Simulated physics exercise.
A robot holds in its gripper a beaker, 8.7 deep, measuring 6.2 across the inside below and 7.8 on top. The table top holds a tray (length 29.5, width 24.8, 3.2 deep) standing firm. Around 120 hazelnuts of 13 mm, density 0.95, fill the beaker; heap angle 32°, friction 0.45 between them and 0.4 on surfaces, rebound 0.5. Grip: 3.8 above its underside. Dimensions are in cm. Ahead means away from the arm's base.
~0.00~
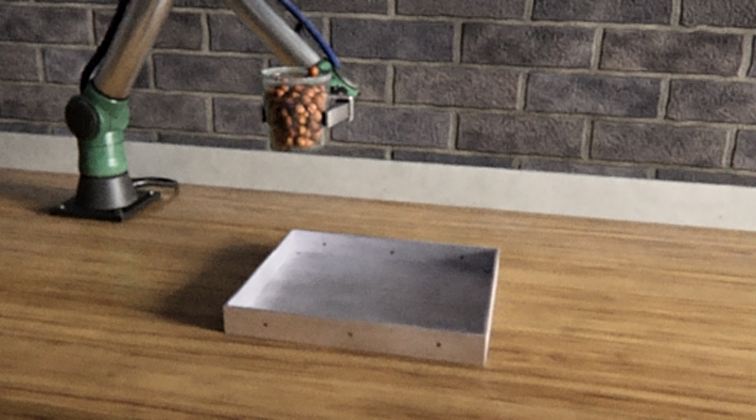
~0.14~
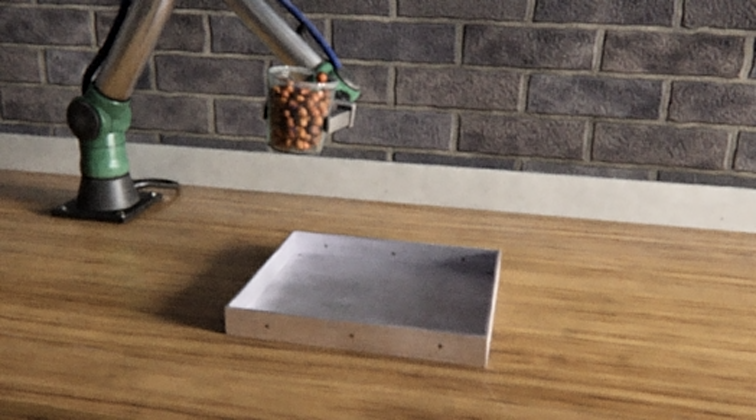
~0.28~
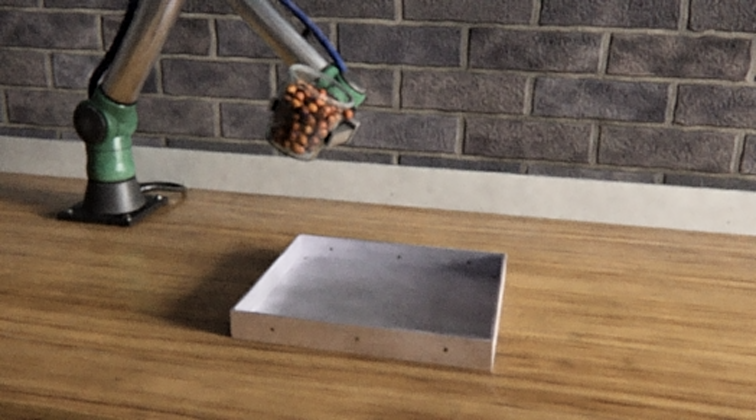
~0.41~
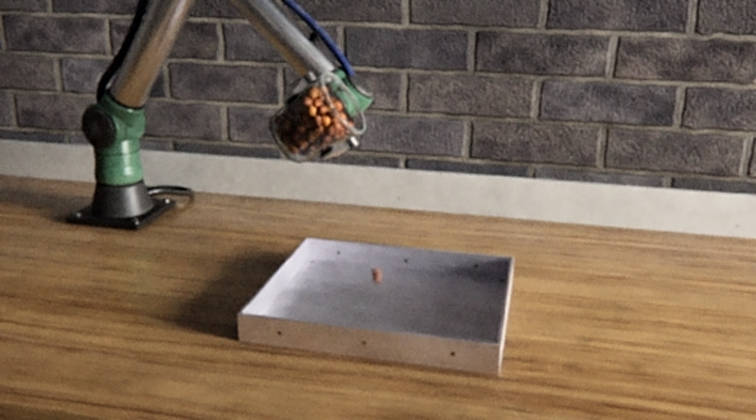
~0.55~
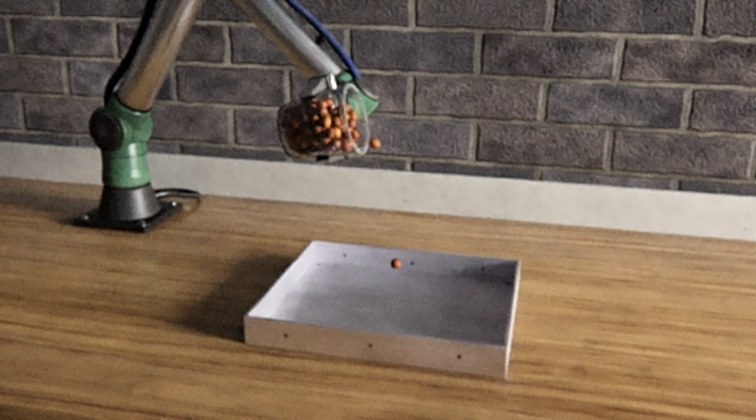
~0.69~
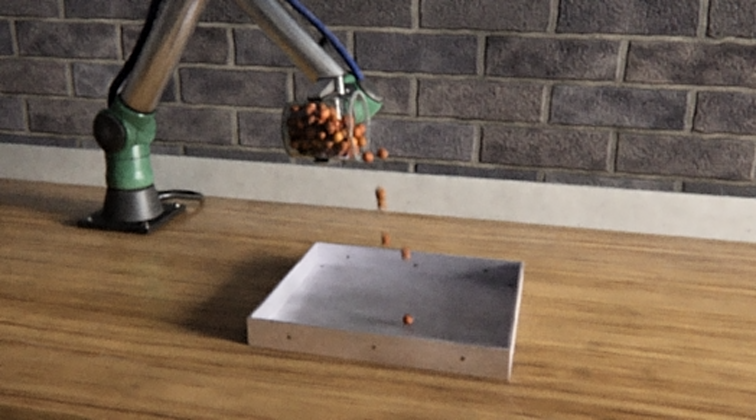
A robot arm tilts a clear beaker full of hazelnuts further and further above a shallow, pale tray on a wooden table, and first a single nut, then several more drop from its mouth toward the tray.
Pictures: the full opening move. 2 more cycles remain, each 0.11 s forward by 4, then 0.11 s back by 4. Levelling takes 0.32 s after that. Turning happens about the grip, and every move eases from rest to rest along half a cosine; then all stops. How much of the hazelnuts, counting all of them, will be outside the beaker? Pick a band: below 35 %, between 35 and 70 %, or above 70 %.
The share falls above 70 %.
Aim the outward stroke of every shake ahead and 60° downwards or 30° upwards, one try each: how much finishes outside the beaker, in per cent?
First try about 40 %, second try about 90 %.
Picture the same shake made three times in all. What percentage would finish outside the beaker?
90 per cent or so.
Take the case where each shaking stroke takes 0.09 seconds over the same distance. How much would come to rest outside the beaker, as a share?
Roughly 95 percent would.
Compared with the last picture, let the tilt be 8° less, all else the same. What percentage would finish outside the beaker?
Estimate: Close to 70 per cent.
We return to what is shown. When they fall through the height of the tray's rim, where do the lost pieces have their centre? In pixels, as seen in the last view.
Estimated centre near (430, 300) in pixels.
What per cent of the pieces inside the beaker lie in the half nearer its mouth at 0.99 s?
50 %.
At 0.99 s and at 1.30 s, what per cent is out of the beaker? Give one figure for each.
The share out is 65 per cent at the earlier time and 85 per cent at the later one.
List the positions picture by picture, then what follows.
The first frame shows the beaker middle at (296, 111), level; upper third of the load around (297, 95), from x 270 to 320, top at y 70; 115 in the beaker.
The second frame shows the beaker middle at (298, 113), tilted 8° forward; upper third of the load around (300, 96), from x 275 to 325, top at y 80.
The third frame shows the beaker middle at (305, 117), tilted 29° forward; upper third of the load around (305, 103), from x 275 to 345, top at y 85; 114 in the beaker, 1 in flight or on a rim.
The fourth frame shows the beaker middle at (314, 122), tilted 55° forward; upper third of the load around (315, 108), from x 280 to 375, top at y 90; 114 in the beaker, 1 in the tray.
The fifth frame shows the beaker middle at (321, 126), tilted 76° forward; upper third of the load around (316, 114), from x 290 to 395, top at y 105; 114 in the beaker, 1 in flight or on a rim.
The sixth frame shows the beaker middle at (325, 128), tilted 84° forward; upper third of the load around (315, 120), from x 290 to 405, top at y 105; 110 in the beaker, 1 in the tray, 4 in flight or on a rim.
After 0.99 s, tilted 84° forward, highest piece 23 above the table; 38 in the beaker, 30 in the tray, 47 in flight or on a rim.
After 1.30 s, tilted 39° forward, highest piece 26 above the table; 92 in the tray, 17 in the beaker, 3 on the table or floor, 3 in flight or on a rim.
After 1.65 s, level, highest piece 23 above the table; 95 in the tray, 17 in the beaker, 3 on the table or floor.
After 2.70 s, level, highest piece 23 above the table; 95 in the tray, 17 in the beaker, 3 on the table or floor.
In the end, 95 in the tray, 17 in the beaker, 3 on the table or floor. That is 85 % outside the beaker.
